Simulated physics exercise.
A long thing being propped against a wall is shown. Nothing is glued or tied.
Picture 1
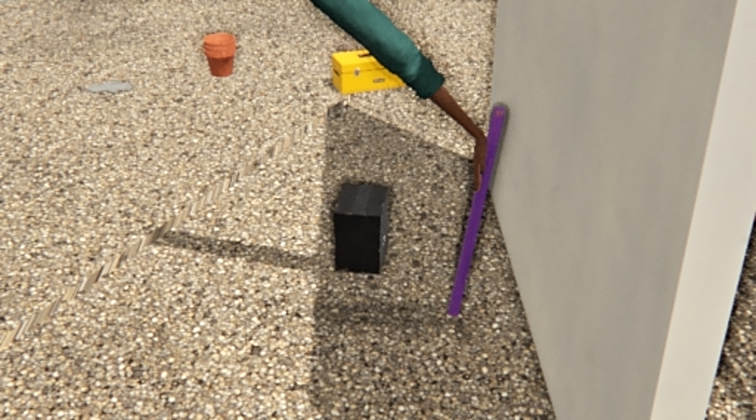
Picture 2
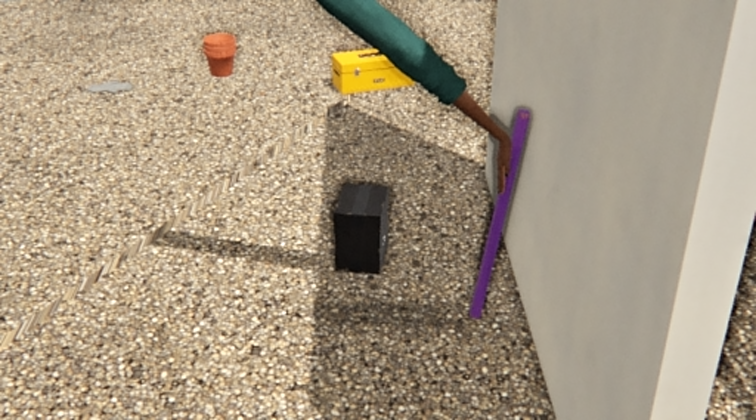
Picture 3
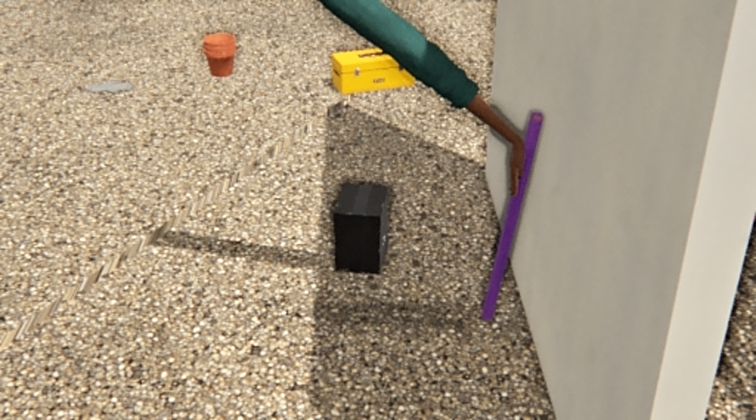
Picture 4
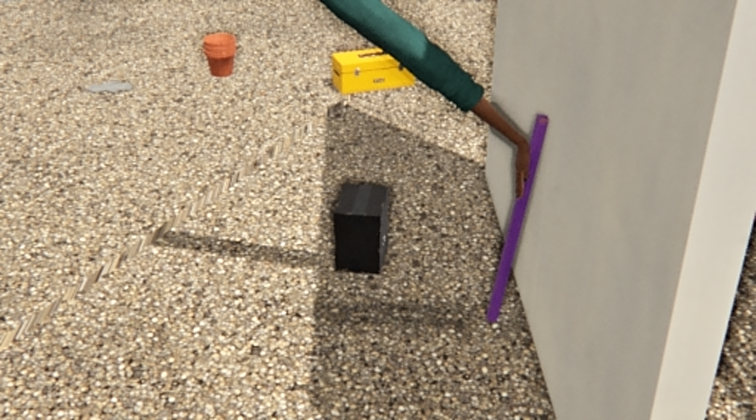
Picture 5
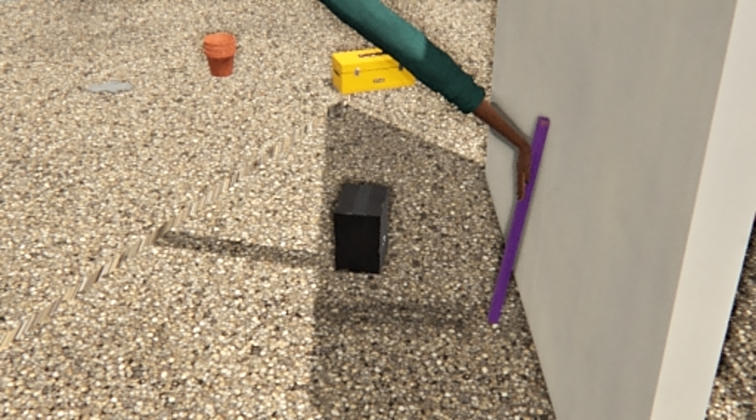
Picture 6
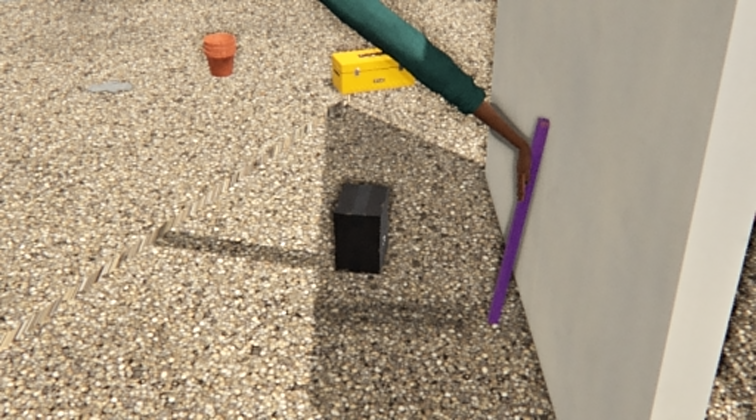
The clip shows a hand in a green sleeve moving a purple pole a short way right against a grey wall, then keeping its hold there, while a black box, a yellow toolbox and an orange pot stay still.
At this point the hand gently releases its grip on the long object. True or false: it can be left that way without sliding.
True.
Then, 0.20 s later than the last frame, all is still.
Then, 0.50 s later than the last frame, purple pole resting near (517, 228).
When it is over, both as before. End places, in pixels of the last picture, purple pole near (517, 228). The pole holds.
